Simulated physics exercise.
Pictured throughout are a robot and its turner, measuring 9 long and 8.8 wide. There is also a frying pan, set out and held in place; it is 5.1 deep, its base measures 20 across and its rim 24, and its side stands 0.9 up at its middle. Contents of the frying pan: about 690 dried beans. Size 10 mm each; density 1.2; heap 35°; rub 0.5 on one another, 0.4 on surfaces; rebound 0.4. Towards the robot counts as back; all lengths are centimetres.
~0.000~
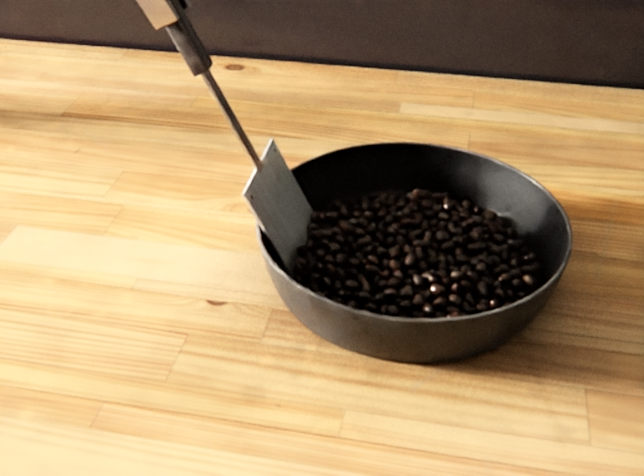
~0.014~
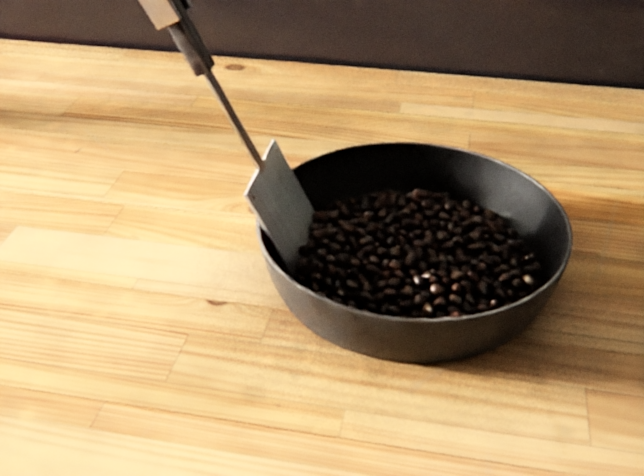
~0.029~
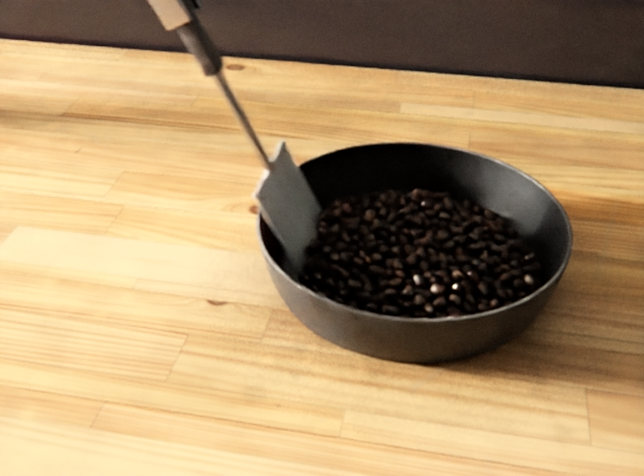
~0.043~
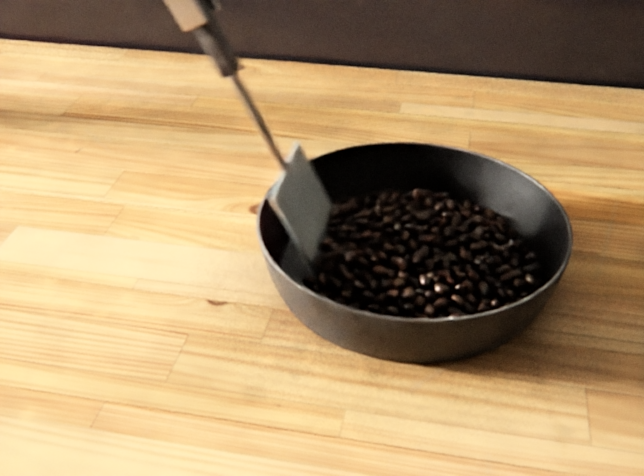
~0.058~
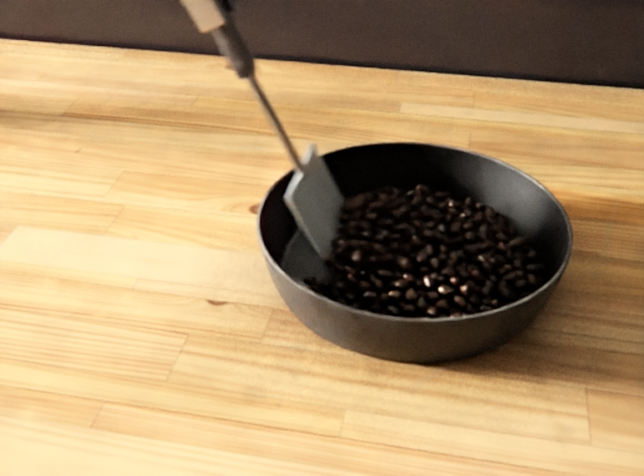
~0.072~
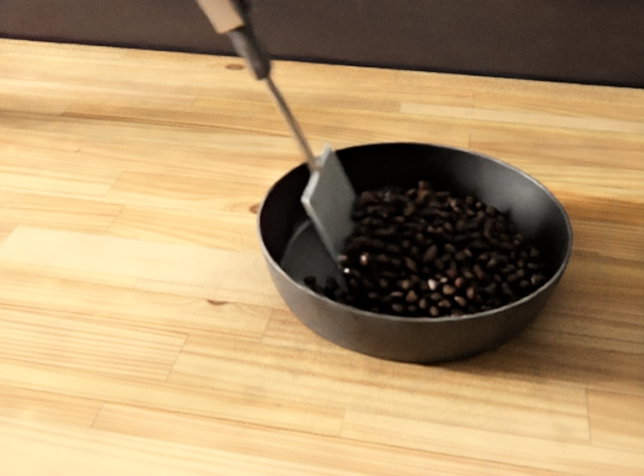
On a light wooden surface against a dark backdrop, a metal turner rests just inside the left side of a dark frying pan filled with dark beans. The turner barely moves at first, then slides rightward, pushing the beans across and baring a patch of the pan's base behind it.
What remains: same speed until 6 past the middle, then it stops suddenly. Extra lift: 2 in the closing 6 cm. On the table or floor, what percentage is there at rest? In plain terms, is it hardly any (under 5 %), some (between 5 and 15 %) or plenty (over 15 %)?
Some - between 5 and 15 %.
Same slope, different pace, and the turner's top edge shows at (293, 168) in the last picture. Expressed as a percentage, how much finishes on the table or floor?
About 0 per cent.
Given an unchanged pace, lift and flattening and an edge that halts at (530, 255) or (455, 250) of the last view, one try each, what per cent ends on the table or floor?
I'd say roughly 25 per cent, then roughly 0 per cent.
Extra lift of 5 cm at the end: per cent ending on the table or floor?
It comes to around 10 percent.
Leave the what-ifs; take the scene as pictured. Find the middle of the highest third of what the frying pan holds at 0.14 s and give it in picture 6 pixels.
About pixel (466, 242).
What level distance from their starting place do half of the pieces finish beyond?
It works out to roughly 4 cm.
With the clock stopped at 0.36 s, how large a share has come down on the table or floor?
That would be near 6 per cent, give or take.
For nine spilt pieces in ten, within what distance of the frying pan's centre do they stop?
I reckon it's some 30 centimetres.
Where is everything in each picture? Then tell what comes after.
The turner top edge at (258, 165), sloping 64°; upper third of the load around (407, 246), from x 290 to 535, top at y 195; 689 in the frying pan, in the first picture.
The turner top edge at (260, 165), sloping 64°; upper third of the load around (408, 246), from x 290 to 535, top at y 195, in the second picture.
The turner top edge at (269, 166), sloping 64°; upper third of the load around (403, 246), from x 290 to 535, top at y 195, in the third picture.
The turner top edge at (284, 168), sloping 64°; upper third of the load around (402, 244), from x 290 to 535, top at y 195, in the fourth picture.
The turner top edge at (300, 169), sloping 64°; upper third of the load around (407, 240), from x 290 to 540, top at y 190, in the fifth picture.
The turner top edge at (317, 171), sloping 64°; upper third of the load around (412, 238), from x 290 to 540, top at y 185; 689 in the frying pan, in the sixth picture.
After 0.11 s, sloping 64°, highest piece 6 above the table; 689 in the frying pan.
After 0.14 s, sloping 64°, highest piece 6 above the table; 689 in the frying pan.
After 0.36 s, sloping 64°, highest piece 6 above the table; 632 in the frying pan, 48 on the table or floor, 9 on the blade or in flight.
After 1.41 s, sloping 64°, highest piece 6 above the table; 632 in the frying pan, 57 on the table or floor.
In the end, 632 in the frying pan, 57 on the table or floor. That is 8 % on the table or floor.
